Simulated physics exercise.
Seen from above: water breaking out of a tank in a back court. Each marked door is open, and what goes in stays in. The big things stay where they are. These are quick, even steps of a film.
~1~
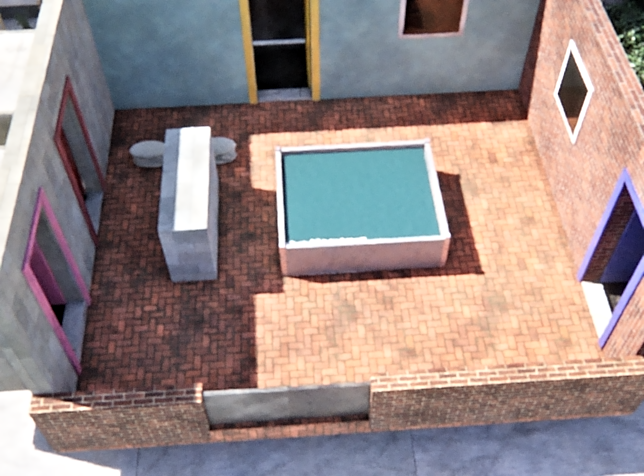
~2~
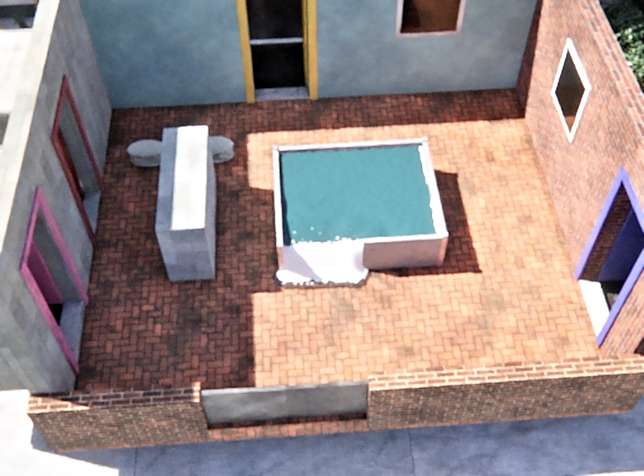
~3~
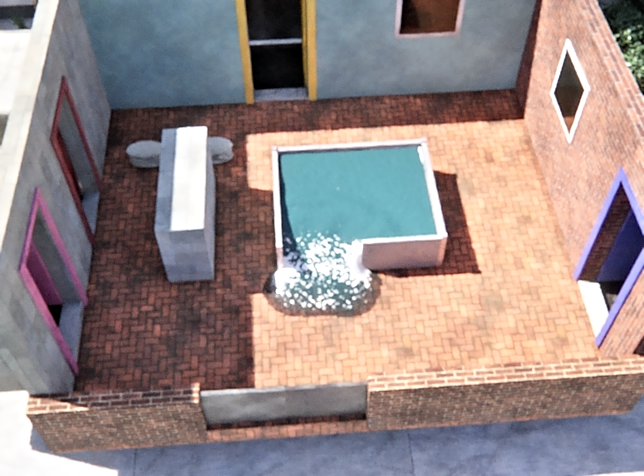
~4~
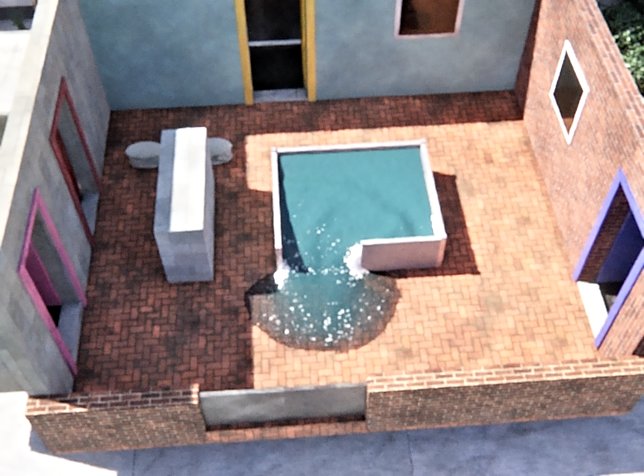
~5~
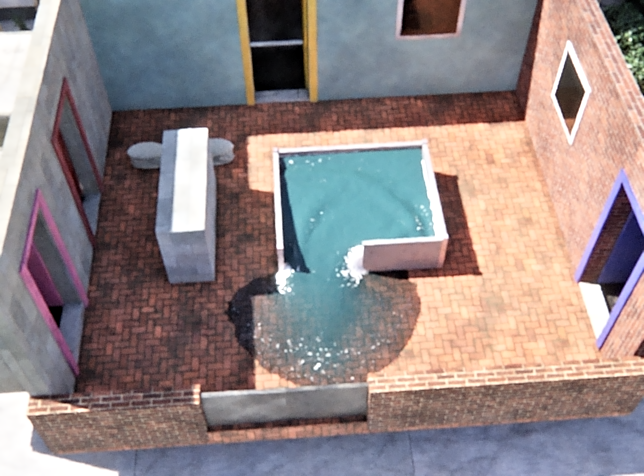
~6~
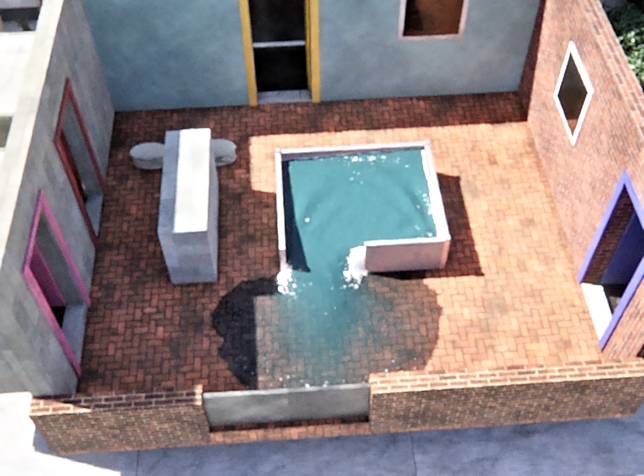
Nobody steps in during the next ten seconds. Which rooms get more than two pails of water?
One by one: The red door floods; the blue door floods; the pink door holds within the limit; the yellow door holds within the limit.
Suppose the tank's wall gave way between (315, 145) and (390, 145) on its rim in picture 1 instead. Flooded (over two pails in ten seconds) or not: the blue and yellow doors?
The blue door is under; the yellow door takes more.
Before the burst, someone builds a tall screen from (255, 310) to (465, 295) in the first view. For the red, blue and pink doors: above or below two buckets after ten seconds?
Red door holds, blue door passes that mark, pink door takes less.
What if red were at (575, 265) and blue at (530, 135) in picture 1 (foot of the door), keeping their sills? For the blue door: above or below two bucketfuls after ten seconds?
My reading: The blue one lets less in.
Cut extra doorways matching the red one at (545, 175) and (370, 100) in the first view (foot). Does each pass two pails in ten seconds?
In that order: Keeps below it, takes less.
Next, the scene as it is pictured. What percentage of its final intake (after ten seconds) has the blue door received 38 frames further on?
Roughly 75 per cent.
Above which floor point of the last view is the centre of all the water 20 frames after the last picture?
I would point to (320, 298).
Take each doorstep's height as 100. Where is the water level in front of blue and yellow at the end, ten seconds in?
About 120 and 80 per cent.
A moment on, water covers 20 % of the floor; the red door not reached, the blue door not reached, the pink door not reached, the yellow door not reached.
Next, water covers 25 % of the floor; the red door not reached, the blue door not reached, the pink door not reached, the yellow door not reached.
Then, water covers 45 % of the floor; the red door wet at the sill, nothing in, the blue door under two buckets in, the pink door under two buckets in, the yellow door not reached.
Later, water covers 75 % of the floor; the red door wet at the sill, nothing in, the blue door over two buckets in, the pink door under two buckets in, the yellow door not reached.
In the end, water covers 95 % of the floor; the red door over two buckets in, the blue door far over two buckets in, the pink door under two buckets in, the yellow door wet at the sill, nothing in.
